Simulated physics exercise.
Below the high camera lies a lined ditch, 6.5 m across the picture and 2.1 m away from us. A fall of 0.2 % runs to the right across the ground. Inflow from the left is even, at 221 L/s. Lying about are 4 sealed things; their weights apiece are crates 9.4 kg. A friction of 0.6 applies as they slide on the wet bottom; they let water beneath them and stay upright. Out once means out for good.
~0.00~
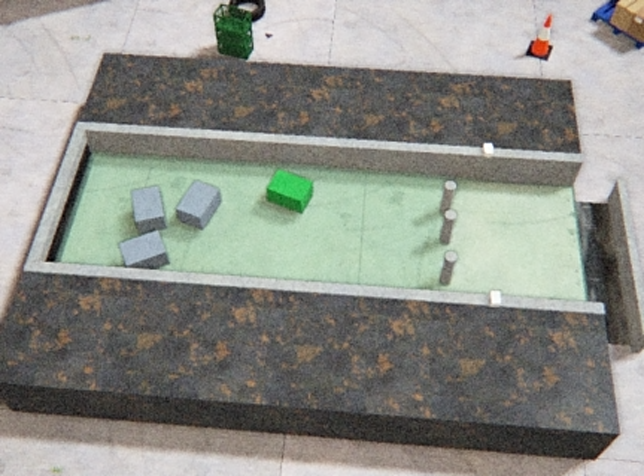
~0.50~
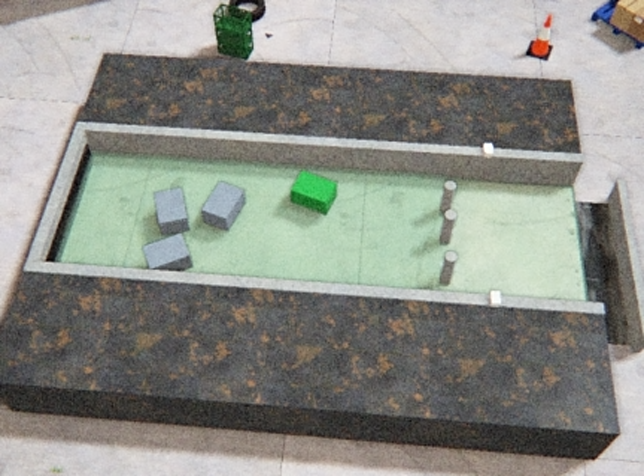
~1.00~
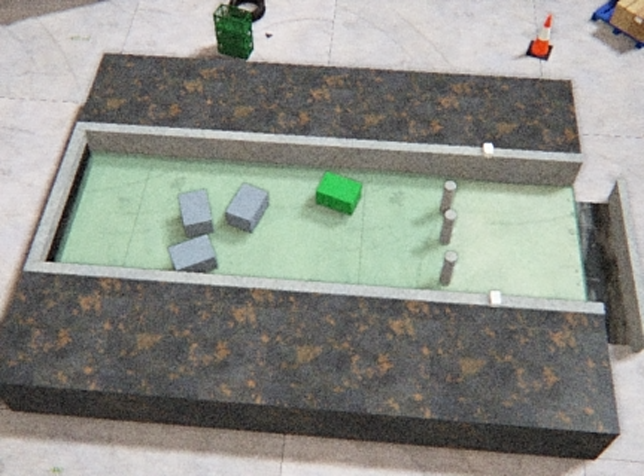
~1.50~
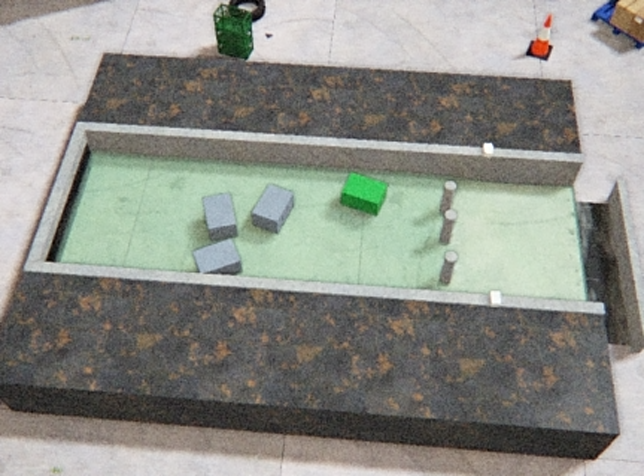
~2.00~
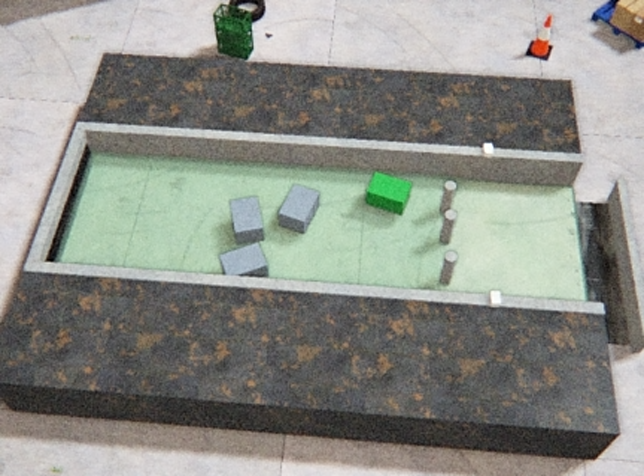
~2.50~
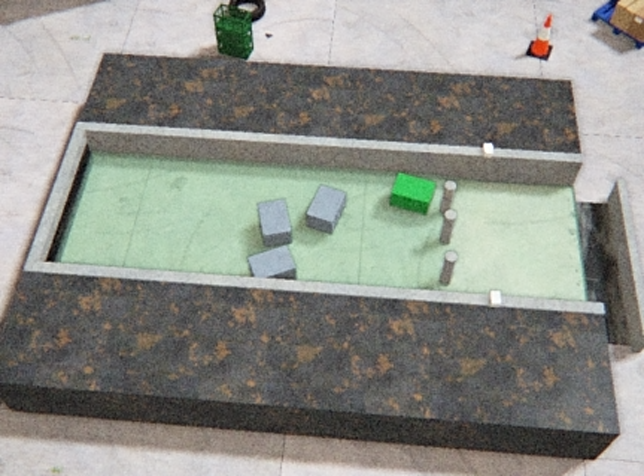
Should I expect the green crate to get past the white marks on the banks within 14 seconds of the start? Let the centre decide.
Green crate: Comes up short.
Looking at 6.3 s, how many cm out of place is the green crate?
Shift by then: About 200 cm.
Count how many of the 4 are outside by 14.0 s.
1.
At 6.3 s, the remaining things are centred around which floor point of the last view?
Centred roughly on (456, 246).
After 3.5 s the green crate is near (435, 178), 1.9 m from its start, afloat; 0 of 4 are over the mark; 4 afloat.
After 6.3 s the green crate is near (435, 179), 1.9 m from its start, afloat; 1 of 4 are over the mark; 4 afloat.
After 10.0 s the green crate is near (435, 179), 1.9 m from its start, afloat; 1 of 4 are over the mark; 3 afloat.
After 14.0 s the green crate is near (435, 178), 1.9 m from its start, afloat; 1 of 4 are over the mark; 3 afloat.
